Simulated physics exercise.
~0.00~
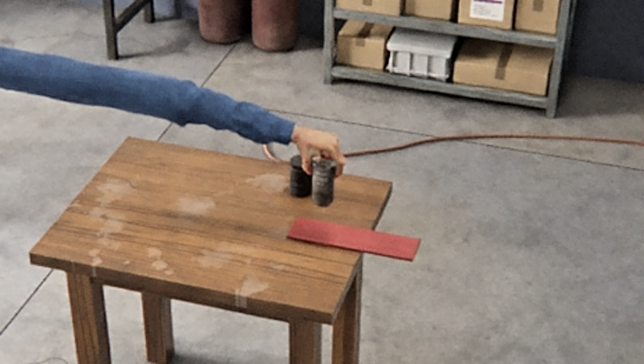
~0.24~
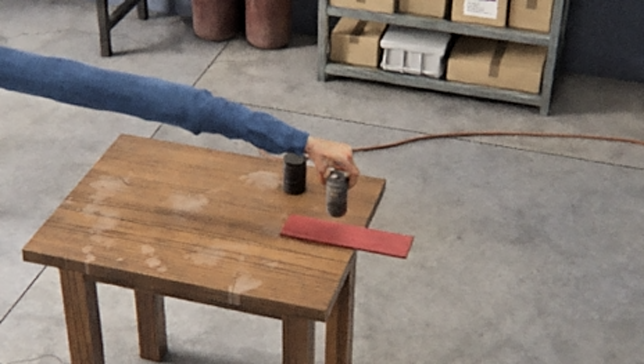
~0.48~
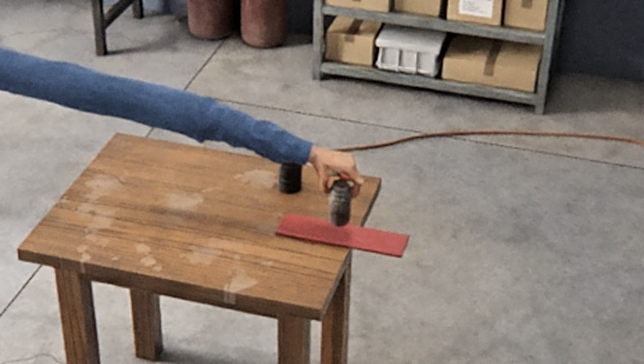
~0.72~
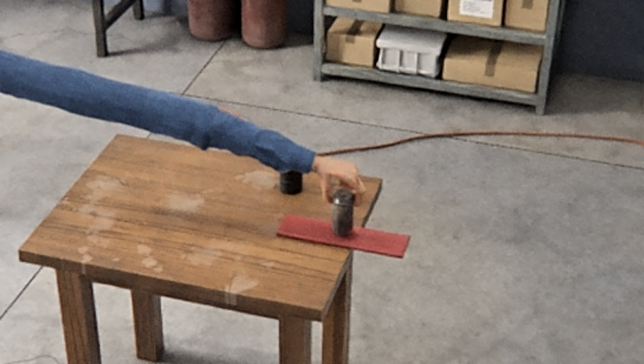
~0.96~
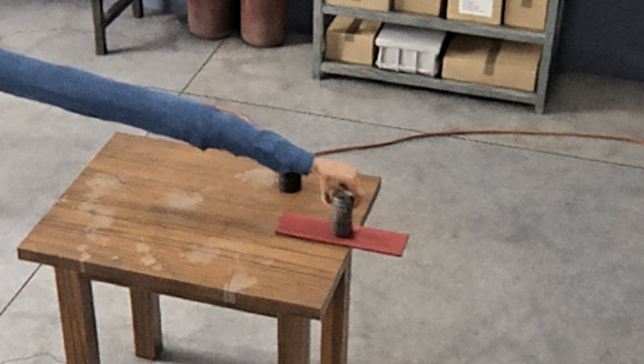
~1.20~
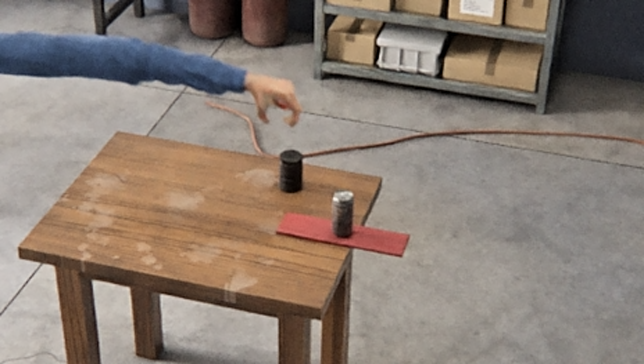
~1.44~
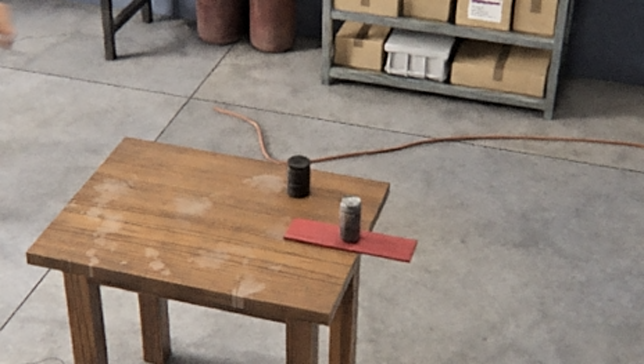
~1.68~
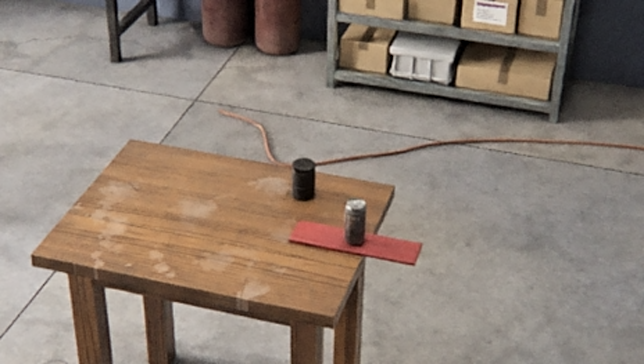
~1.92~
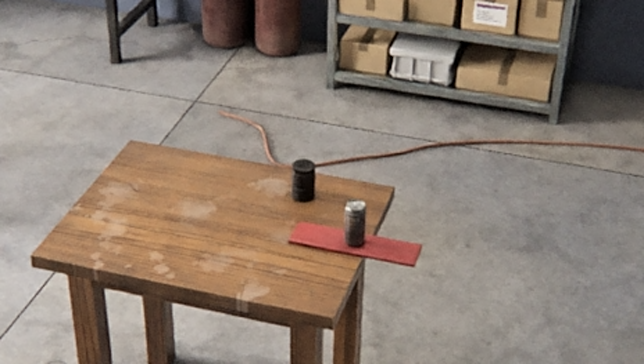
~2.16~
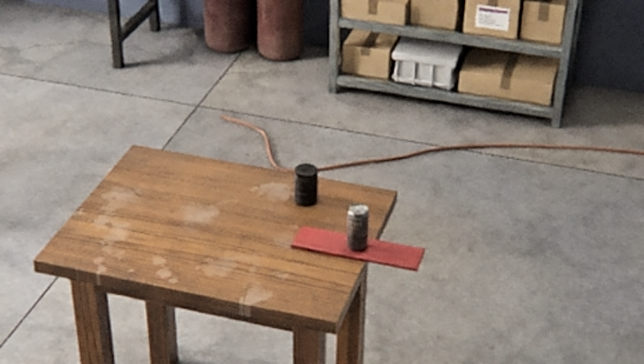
A hand sets a grey can upright on a red board and withdraws, leaving everything still.
